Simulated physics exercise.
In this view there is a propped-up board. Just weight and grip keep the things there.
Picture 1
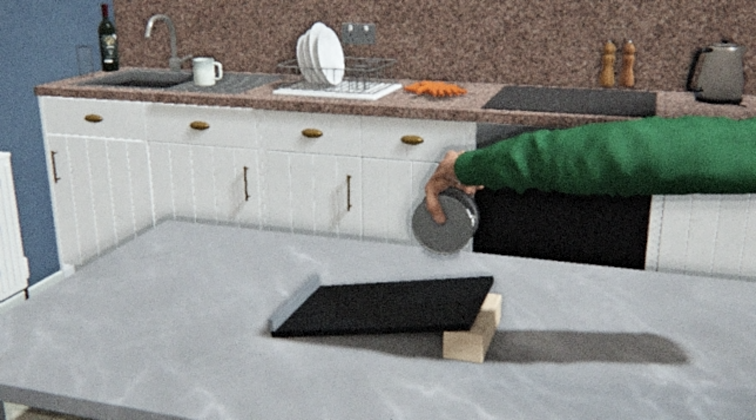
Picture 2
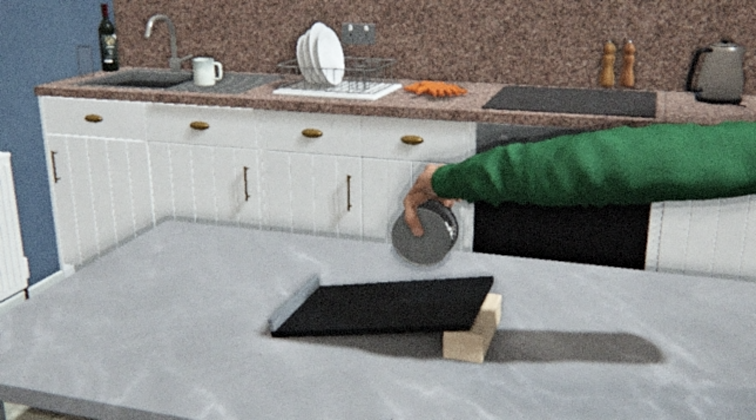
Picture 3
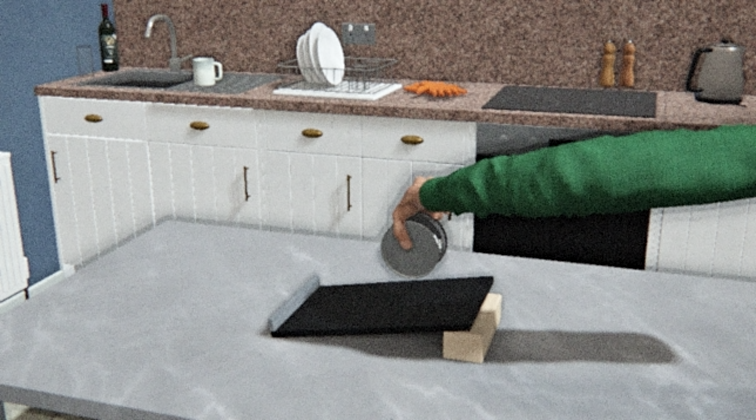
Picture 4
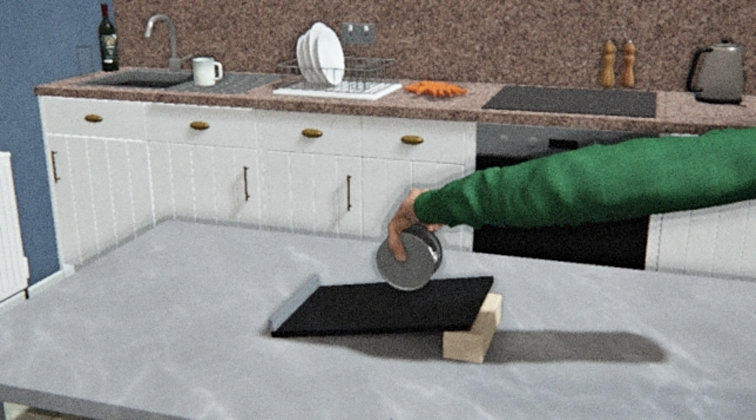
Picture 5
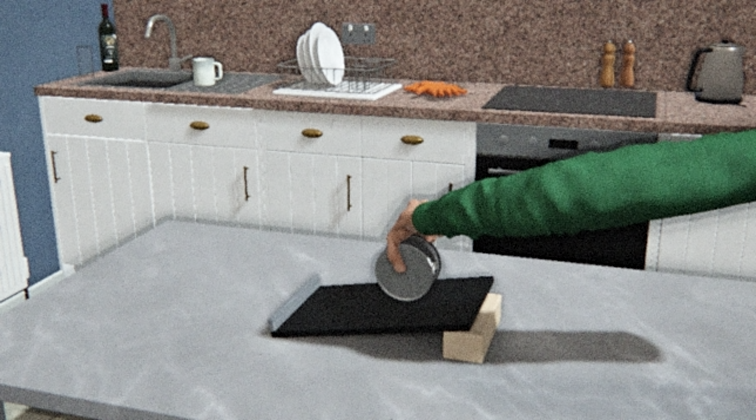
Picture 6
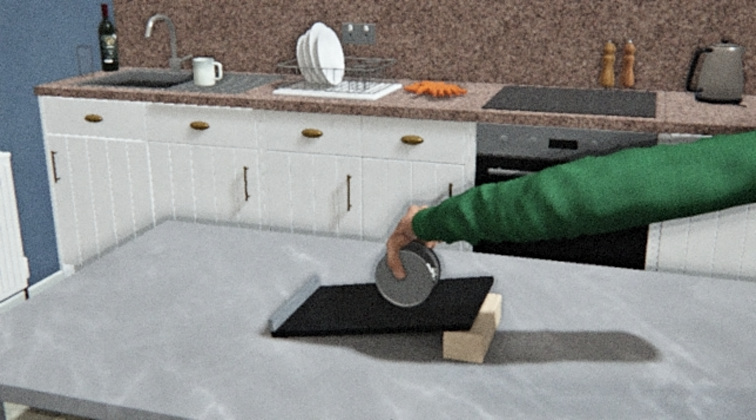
To begin with, a hand in a green sleeve holds a dark, round container on its side above a black board propped on a wooden block. The arm carries it left and downward, then lowers it onto the sloping board, where the hand still grips it.
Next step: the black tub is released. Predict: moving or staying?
Moving.
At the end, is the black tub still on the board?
In the end it stays aboard.
Then, 0.50 s on from there, black tub shifted about its own width near (364, 276).
Then, 0.70 s on from there, black tub shifted well along near (314, 278).
Then, 1.20 s on from there, black tub shifted about its own width near (330, 278).
In the end, moved from the start, black tub. At the end, from the last picture's camera, black tub near (315, 279). The black tub runs down the board.
